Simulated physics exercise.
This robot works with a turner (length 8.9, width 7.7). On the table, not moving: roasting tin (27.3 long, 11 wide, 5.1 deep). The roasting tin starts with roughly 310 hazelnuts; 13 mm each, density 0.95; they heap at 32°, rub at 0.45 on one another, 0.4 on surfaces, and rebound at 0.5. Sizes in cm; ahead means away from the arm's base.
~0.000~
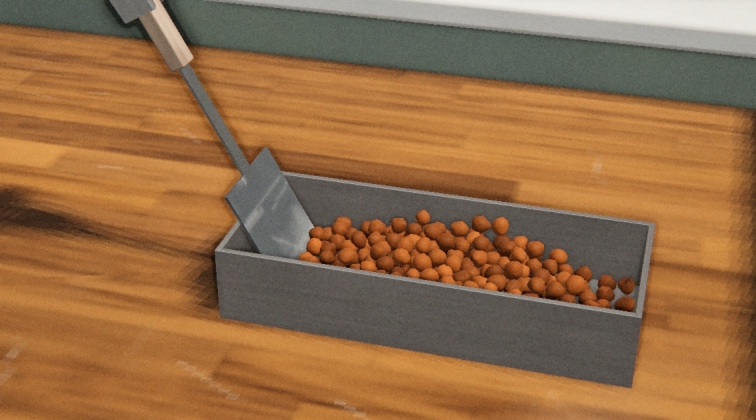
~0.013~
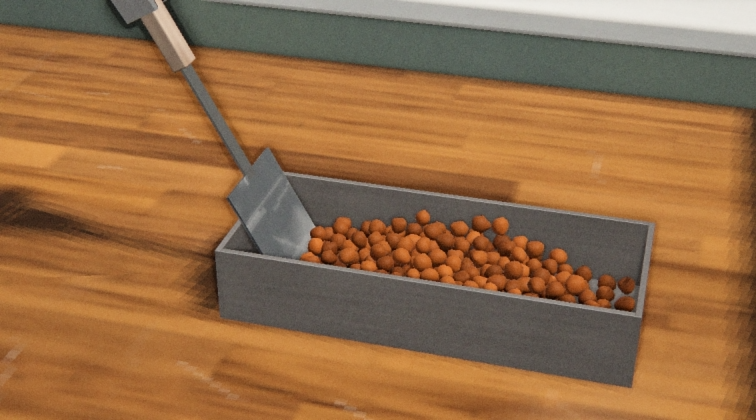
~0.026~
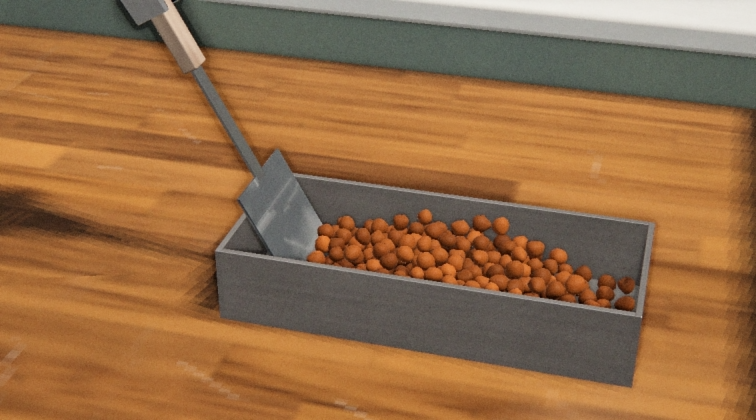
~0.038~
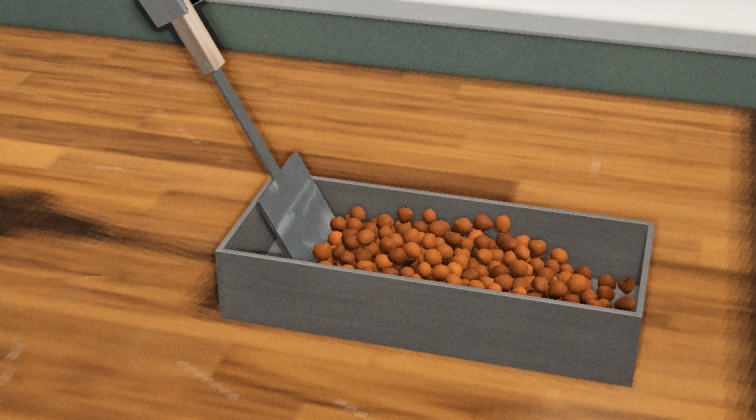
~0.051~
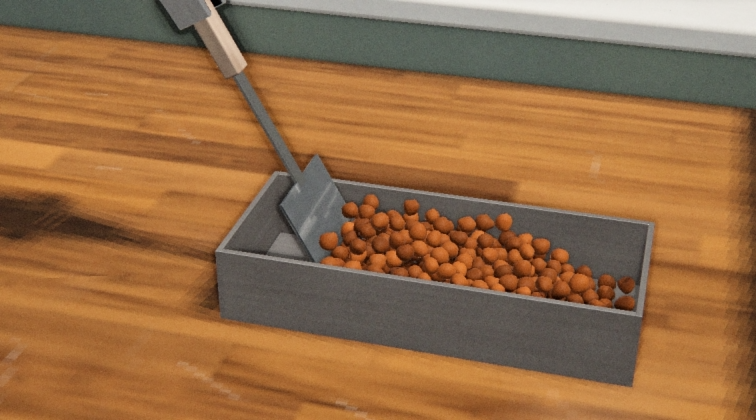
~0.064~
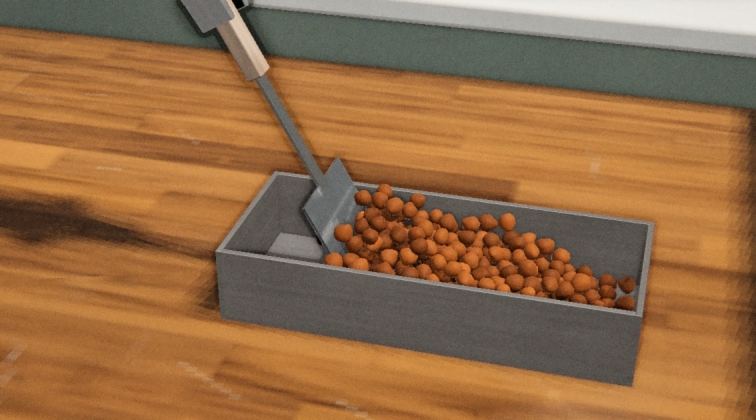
A flat metal turner, held at a steep slant in the left end of a grey tin on a wooden table, barely shifts at first. It then slides steadily to the right, pushing the near edge of the round brown nuts into a higher heap and baring the tin's floor behind it.
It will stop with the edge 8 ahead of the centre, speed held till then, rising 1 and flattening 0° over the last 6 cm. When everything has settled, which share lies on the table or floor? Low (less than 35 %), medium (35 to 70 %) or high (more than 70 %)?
Share on the table or floor: Medium (35 to 70 %).
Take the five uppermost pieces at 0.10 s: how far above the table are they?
About 9 cm.
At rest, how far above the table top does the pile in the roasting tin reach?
Roughly 6.0 cm.
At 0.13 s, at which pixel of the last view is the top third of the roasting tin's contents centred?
Around (487, 225).
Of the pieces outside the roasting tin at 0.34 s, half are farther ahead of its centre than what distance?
About 24 cm.
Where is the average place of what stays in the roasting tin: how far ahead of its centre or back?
About 8.0 cm ahead.
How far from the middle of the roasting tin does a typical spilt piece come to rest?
Roughly 40 cm.
By 0.10 s, sloping 61°, highest piece 10 above the table; 313 in the roasting tin, 1 on the blade or in flight.
By 0.13 s, sloping 61°, highest piece 12 above the table; 311 in the roasting tin, 3 on the blade or in flight.
By 0.34 s, sloping 61°, highest piece 7 above the table; 176 in the roasting tin, 108 on the table or floor, 30 on the blade or in flight.
By 1.39 s, sloping 61°, highest piece 6 above the table; 176 in the roasting tin, 138 on the table or floor.
Final count, 176 in the roasting tin, 138 on the table or floor. That is 44 % on the table or floor.
